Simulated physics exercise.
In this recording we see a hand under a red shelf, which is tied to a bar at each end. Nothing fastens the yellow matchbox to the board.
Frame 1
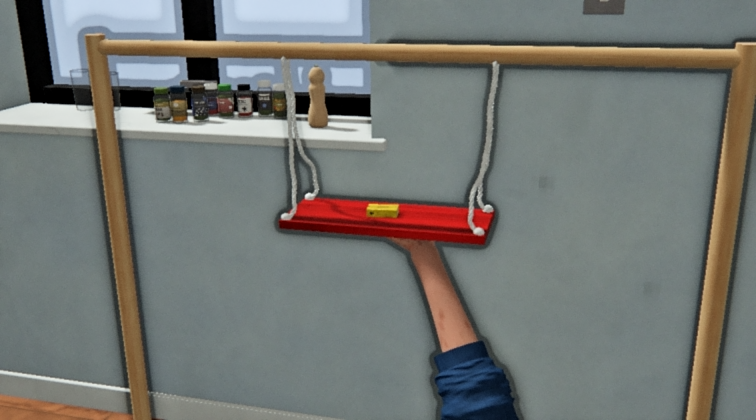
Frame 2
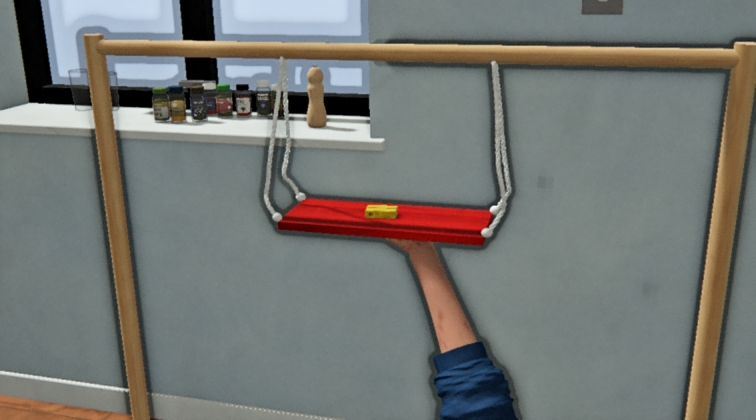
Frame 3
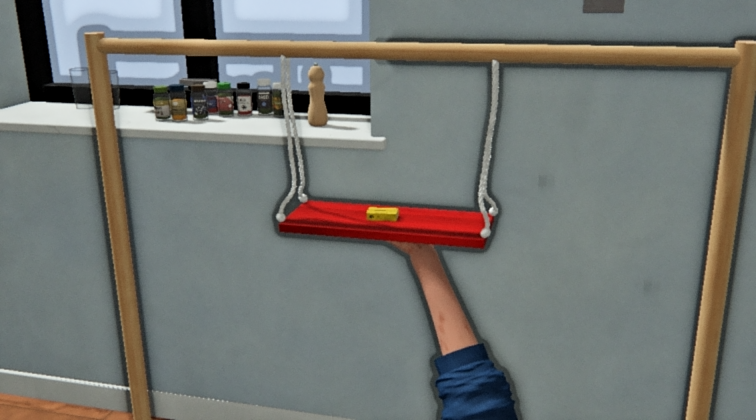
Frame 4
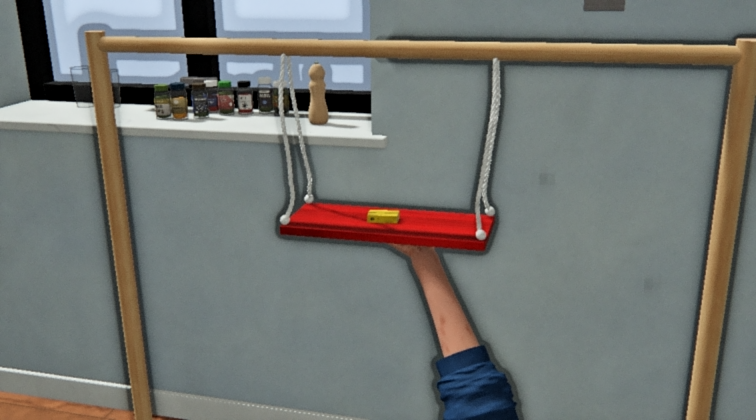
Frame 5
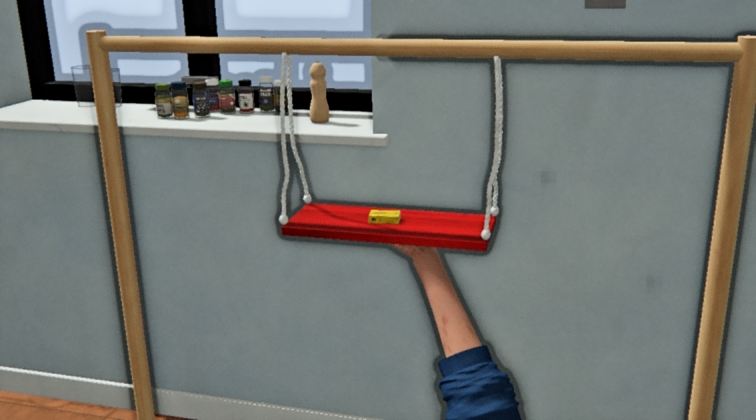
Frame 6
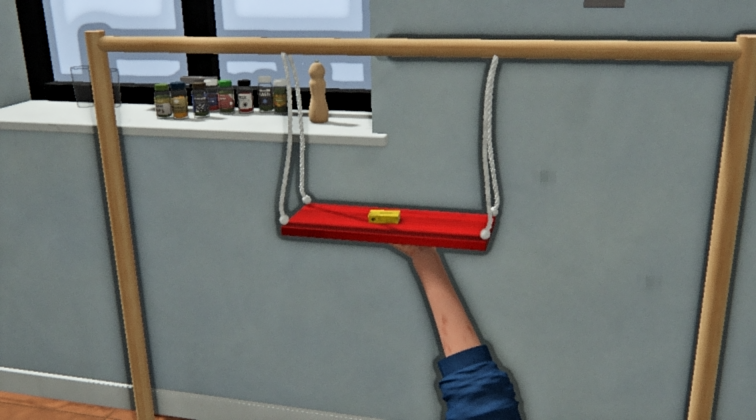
Beside a windowsill of jars, a hand under a hanging red shelf barely moves it.
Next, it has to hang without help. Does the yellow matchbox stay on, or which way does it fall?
Holds its spot.
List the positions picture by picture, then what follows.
The first picture shows yellow matchbox (383, 211); red shelf (378, 232).
The second picture shows yellow matchbox (382, 212).
The third picture shows yellow matchbox (383, 214).
The fourth picture shows yellow matchbox (383, 217); red shelf (379, 239).
The fifth picture shows yellow matchbox (385, 217).
The sixth picture shows yellow matchbox (384, 217); red shelf (380, 239); left cords almost straight; right cords almost straight.
Then, 0.28 s later than the last view, board level; matchbox on the board near (384, 219).
Finally, board level; matchbox on the board near (384, 219). The yellow matchbox keeps its place.
